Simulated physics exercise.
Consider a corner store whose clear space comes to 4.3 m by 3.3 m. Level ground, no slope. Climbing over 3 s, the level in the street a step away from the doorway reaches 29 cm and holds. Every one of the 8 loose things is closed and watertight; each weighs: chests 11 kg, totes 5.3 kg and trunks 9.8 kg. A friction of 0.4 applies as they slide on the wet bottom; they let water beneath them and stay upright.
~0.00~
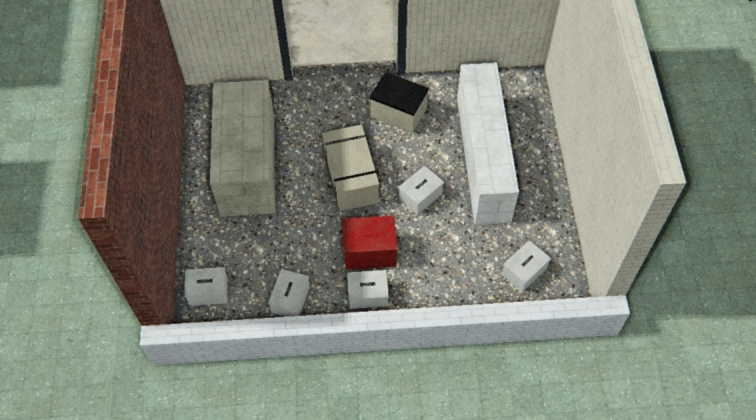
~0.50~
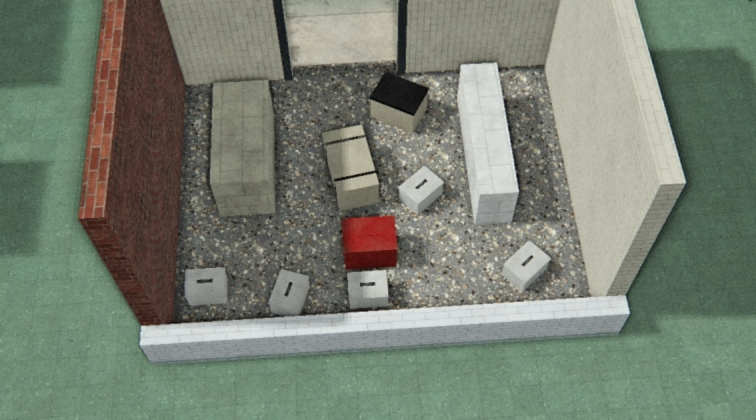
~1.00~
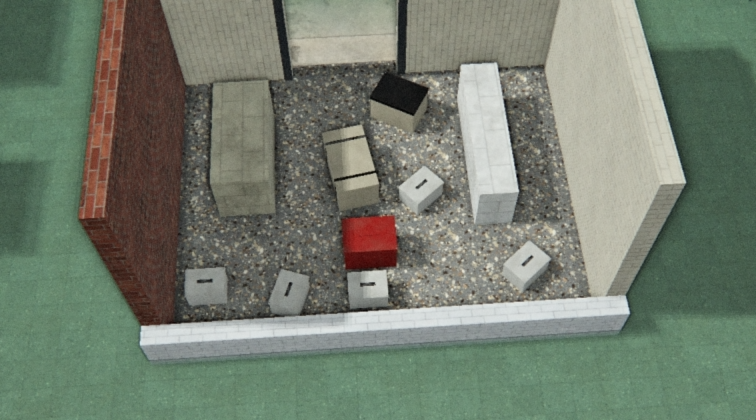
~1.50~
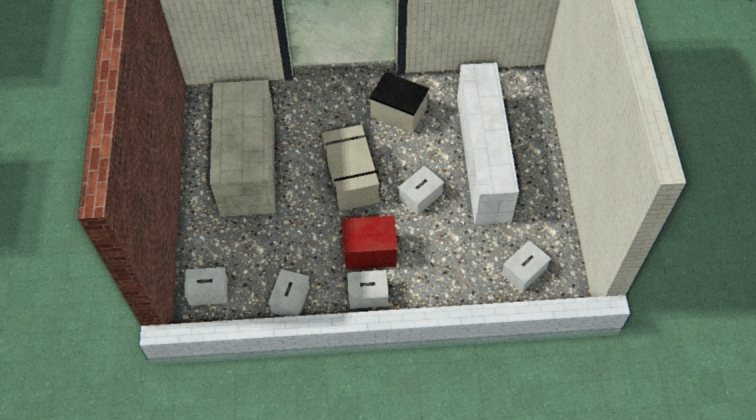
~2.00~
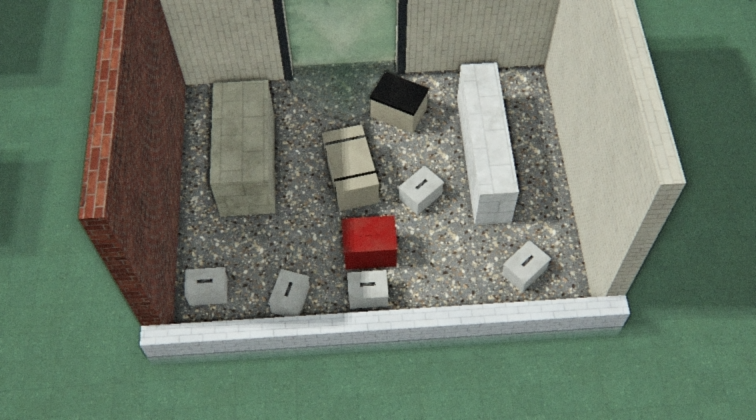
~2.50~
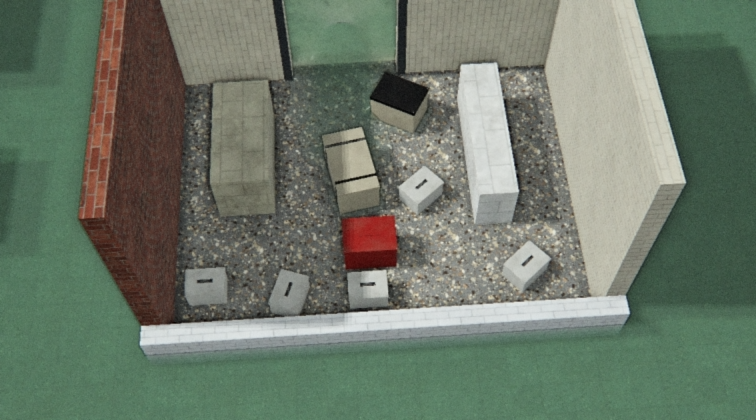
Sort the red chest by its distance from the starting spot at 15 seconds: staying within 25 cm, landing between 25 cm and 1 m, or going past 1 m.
The red chest goes past 1 m.
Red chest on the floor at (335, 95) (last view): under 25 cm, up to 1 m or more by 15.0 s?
It goes a long way.
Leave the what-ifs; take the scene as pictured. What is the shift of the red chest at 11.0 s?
Roughly 140 cm.
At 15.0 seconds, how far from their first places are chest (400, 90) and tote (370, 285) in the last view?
In turn: 140 cm, 300 cm.
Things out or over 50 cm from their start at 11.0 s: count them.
The answer is 7.
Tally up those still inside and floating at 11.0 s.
Answer: 8.
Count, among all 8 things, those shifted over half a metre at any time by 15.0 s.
8 in all.
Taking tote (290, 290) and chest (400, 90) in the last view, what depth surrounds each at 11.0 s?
Depth approx. 12 cm / 19 cm.
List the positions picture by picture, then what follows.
The first frame shows the red chest at (369, 234) rests on the ground; water covers 0.0 m2; 0 of 8 have shifted.
The second frame shows the red chest at (369, 234), on the bottom; 0.0 m2 under water; 0 of 8 have shifted.
The third frame shows the red chest at (369, 234), on the bottom; 0.0 m2 under water; 0 of 8 have shifted.
The fourth frame shows the red chest at (369, 234), on the bottom; 0.0 m2 under water; 0 of 8 have shifted.
The fifth frame shows the red chest at (369, 234) rests on the ground; water covers 0.6 m2; 0 of 8 have shifted.
The sixth frame shows the red chest at (369, 234) rests on the ground; 1.3 m2 under water; 0 of 8 have shifted.
After 3.5 s the red chest is near (370, 239), 0.1 m from its start, aground; 0 afloat.
After 6.8 s the red chest is near (402, 261), 0.5 m from its start, afloat; 7 afloat.
After 11.0 s the red chest is near (506, 261), 1.4 m from its start, afloat; 8 afloat.
After 15.0 s the red chest is near (533, 106), 2.3 m from its start, afloat; 8 afloat.
